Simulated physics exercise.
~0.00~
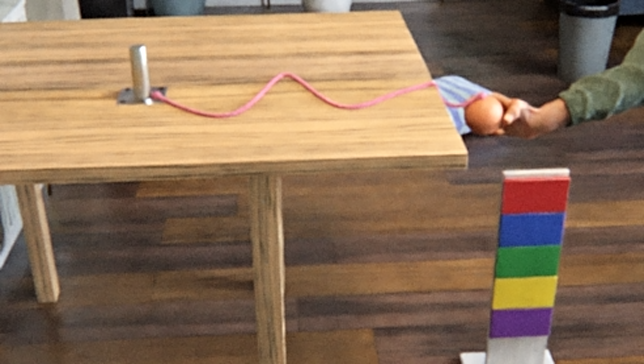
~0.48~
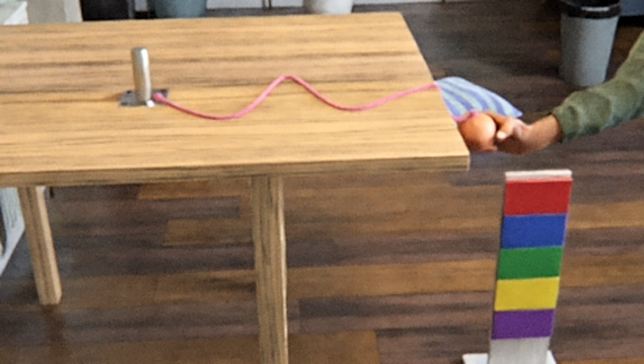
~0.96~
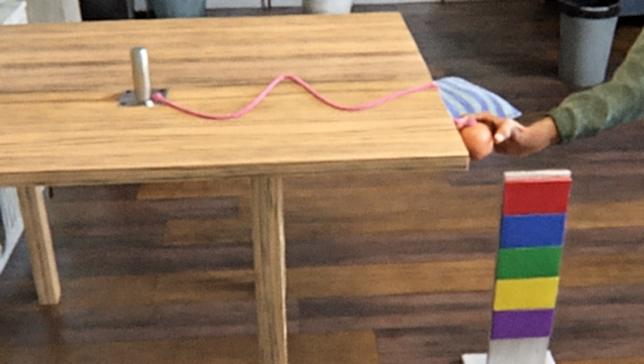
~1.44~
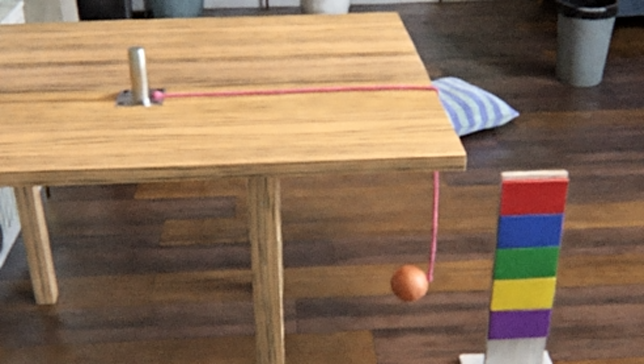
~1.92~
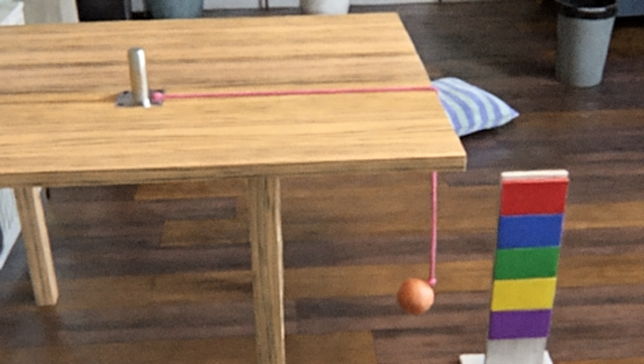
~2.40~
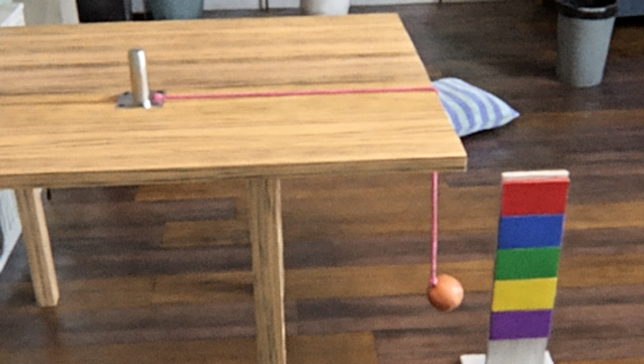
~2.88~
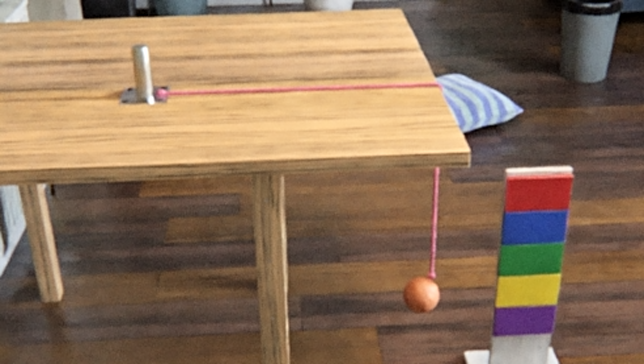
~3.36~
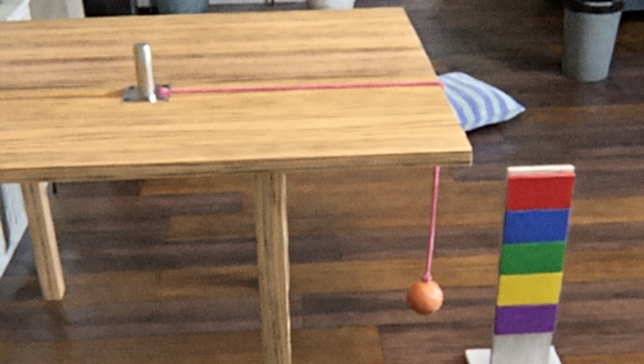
At the start, a hand at the right holds an orange ball just off the end of a wooden table, with a slack pink cord winding back across the top to a metal post. The hand lowers the ball slightly beside the table edge, then lets go and leaves the view. The ball drops and the cord pulls straight over the edge. Hanging below the tabletop, the ball swings a little to the right and back left. It ends hanging on the taut cord, level with the yellow band of the striped board.
